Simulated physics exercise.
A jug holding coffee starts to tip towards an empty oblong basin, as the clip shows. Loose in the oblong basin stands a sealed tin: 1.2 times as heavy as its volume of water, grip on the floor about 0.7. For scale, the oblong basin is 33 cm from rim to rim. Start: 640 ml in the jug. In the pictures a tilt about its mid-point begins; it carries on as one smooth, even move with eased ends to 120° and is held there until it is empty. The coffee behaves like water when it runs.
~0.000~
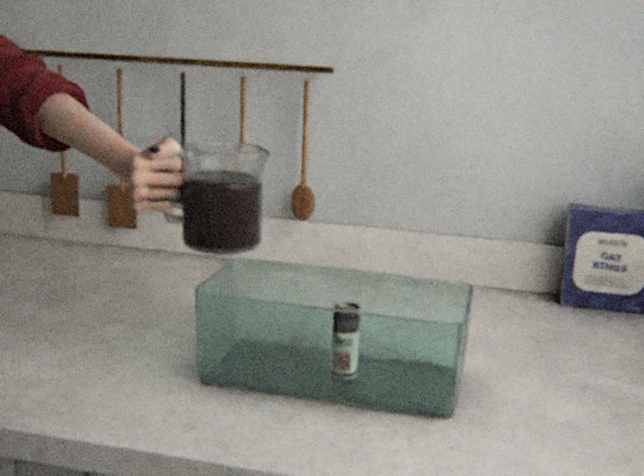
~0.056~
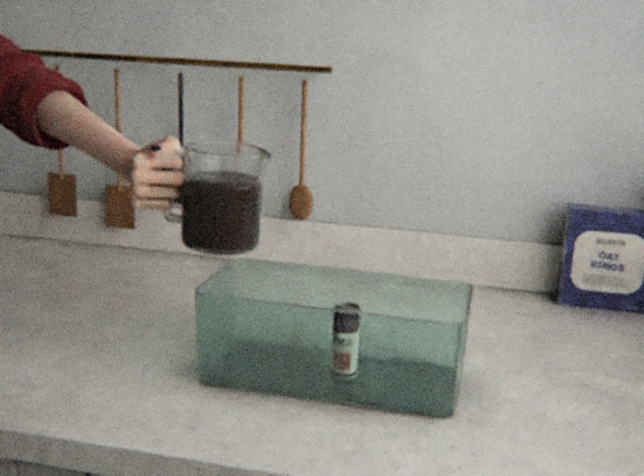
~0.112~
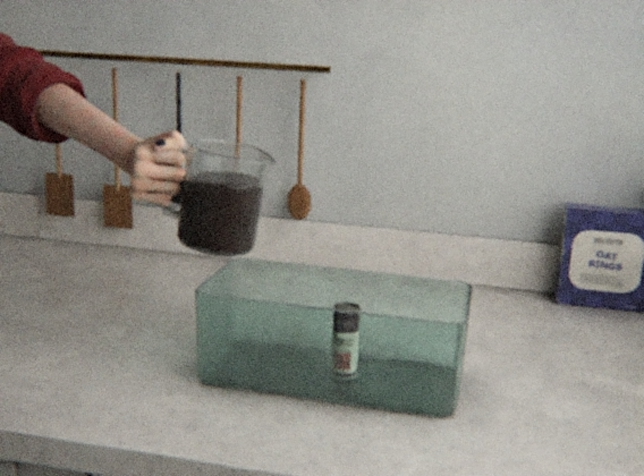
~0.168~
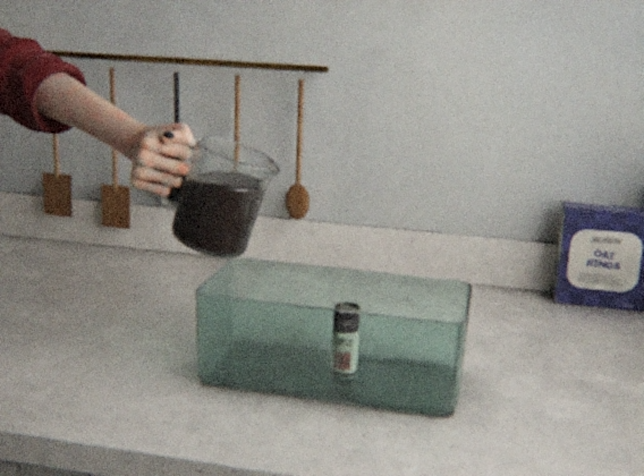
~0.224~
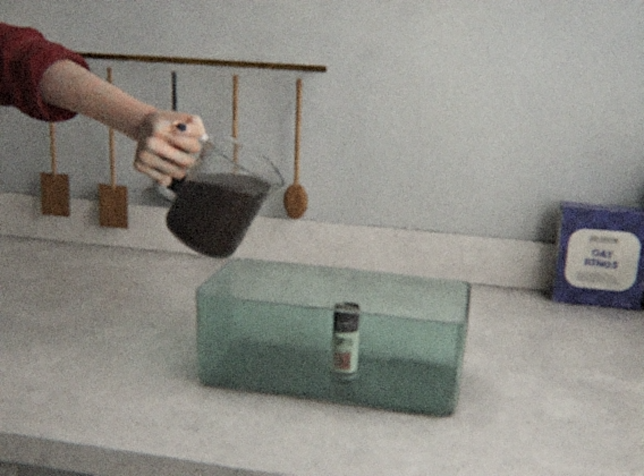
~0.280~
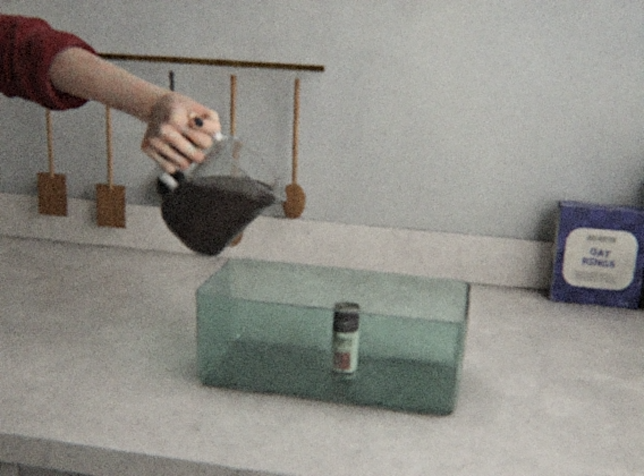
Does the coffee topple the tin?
Bet it holds up.
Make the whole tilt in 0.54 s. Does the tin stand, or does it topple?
The tin stays balanced.
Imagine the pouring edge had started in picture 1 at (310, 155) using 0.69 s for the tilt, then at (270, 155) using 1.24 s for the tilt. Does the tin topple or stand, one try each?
First it tips over; then it stays on its base.
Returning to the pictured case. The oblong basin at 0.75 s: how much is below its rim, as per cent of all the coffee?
About 86 %.
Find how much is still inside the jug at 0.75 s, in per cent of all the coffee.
About 8 percent.
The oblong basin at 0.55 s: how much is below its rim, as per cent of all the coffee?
About 24%.
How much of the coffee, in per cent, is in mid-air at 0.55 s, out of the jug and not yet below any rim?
At that moment, about 20 percent.
By 0.55 s the tilt is 109° and 56 per cent is still to pour; the tin stands where it began.
By 0.75 s the tilt is 120° and 8 per cent is still to pour; the tin stands where it began.
By 0.96 s the tilt is 120° and 0 per cent is still to pour; the tin stands where it began.
By 1.19 s the tilt is 120° and 0 per cent is still to pour; the tin stands where it began.
At rest the tin stands where it began.
